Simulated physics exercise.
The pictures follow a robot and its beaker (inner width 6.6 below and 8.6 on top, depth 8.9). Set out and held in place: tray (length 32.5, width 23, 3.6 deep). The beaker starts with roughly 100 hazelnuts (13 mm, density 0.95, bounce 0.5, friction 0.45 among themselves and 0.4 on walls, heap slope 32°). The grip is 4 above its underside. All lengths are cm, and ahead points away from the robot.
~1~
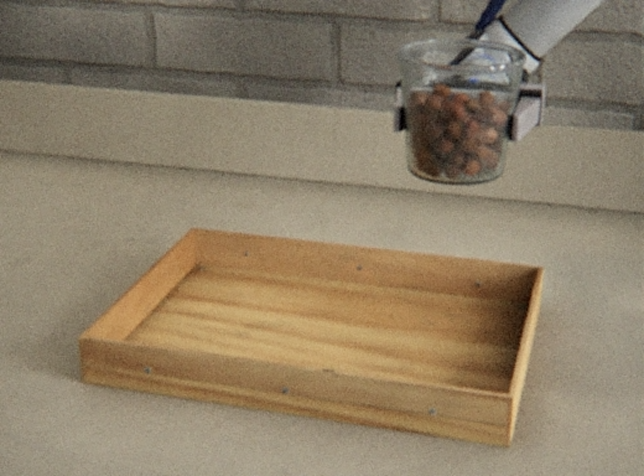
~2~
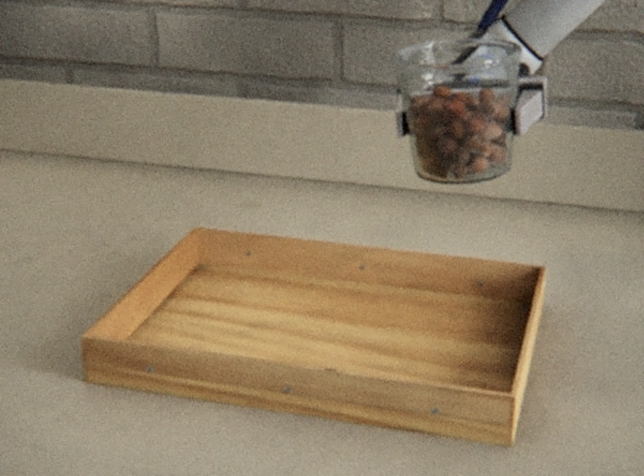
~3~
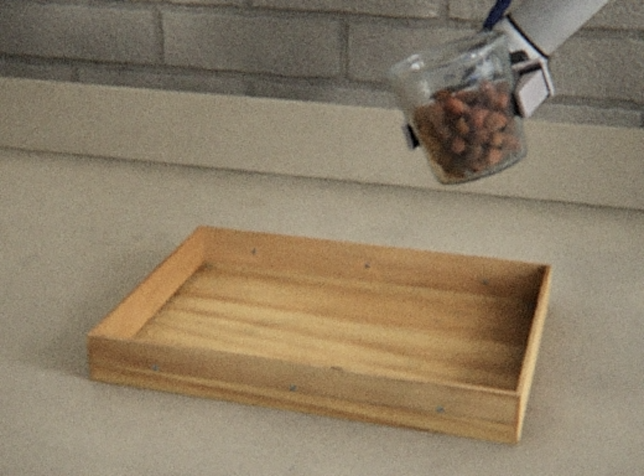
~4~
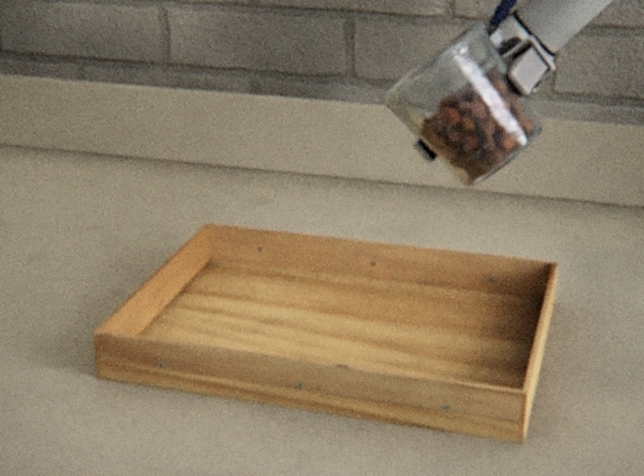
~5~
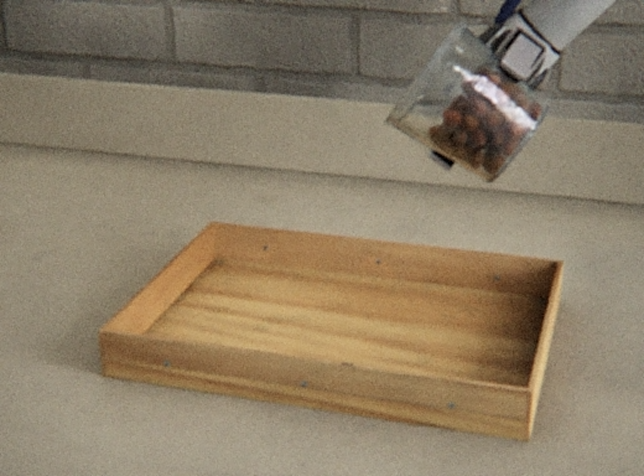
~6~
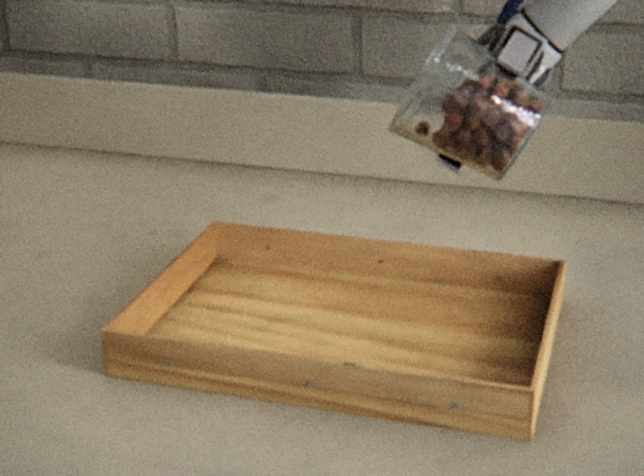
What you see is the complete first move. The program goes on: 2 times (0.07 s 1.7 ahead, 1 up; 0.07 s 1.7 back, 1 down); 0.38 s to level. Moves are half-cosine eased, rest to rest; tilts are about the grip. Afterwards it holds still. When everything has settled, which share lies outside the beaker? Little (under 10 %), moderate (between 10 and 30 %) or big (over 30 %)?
Answer: Moderate; between 10 and 30 % of the hazelnuts finish outside the beaker.
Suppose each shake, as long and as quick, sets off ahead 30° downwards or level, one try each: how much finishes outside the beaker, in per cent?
Some 5 and 15 per cent.
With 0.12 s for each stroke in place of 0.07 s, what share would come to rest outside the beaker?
Then about 5 per cent.
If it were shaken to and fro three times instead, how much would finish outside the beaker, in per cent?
Then about 25 per cent.
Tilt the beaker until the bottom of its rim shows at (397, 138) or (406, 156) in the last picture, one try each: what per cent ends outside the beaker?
About 45 and 80 per cent.
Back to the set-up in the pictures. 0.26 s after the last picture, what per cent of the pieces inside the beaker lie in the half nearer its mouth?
About 65 per cent.
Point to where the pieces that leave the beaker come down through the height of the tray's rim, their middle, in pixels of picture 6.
Around (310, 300).
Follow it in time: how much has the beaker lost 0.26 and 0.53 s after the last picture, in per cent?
In turn: 10, 20.
Then, 0.26 s later, tilted 62° forward, highest piece 22 above the table; 94 in the beaker, 3 in the tray, 6 in flight or on a rim.
Then, 0.53 s later, tilted 17° forward, highest piece 24 above the table; 83 in the beaker, 17 in the tray, 3 in flight or on a rim.
Then, 0.86 s later, level, highest piece 22 above the table; 83 in the beaker, 20 in the tray.
Then, 1.91 s later, level, highest piece 22 above the table; 83 in the beaker, 20 in the tray.
At rest, 83 in the beaker, 20 in the tray. That is 19 % outside the beaker.
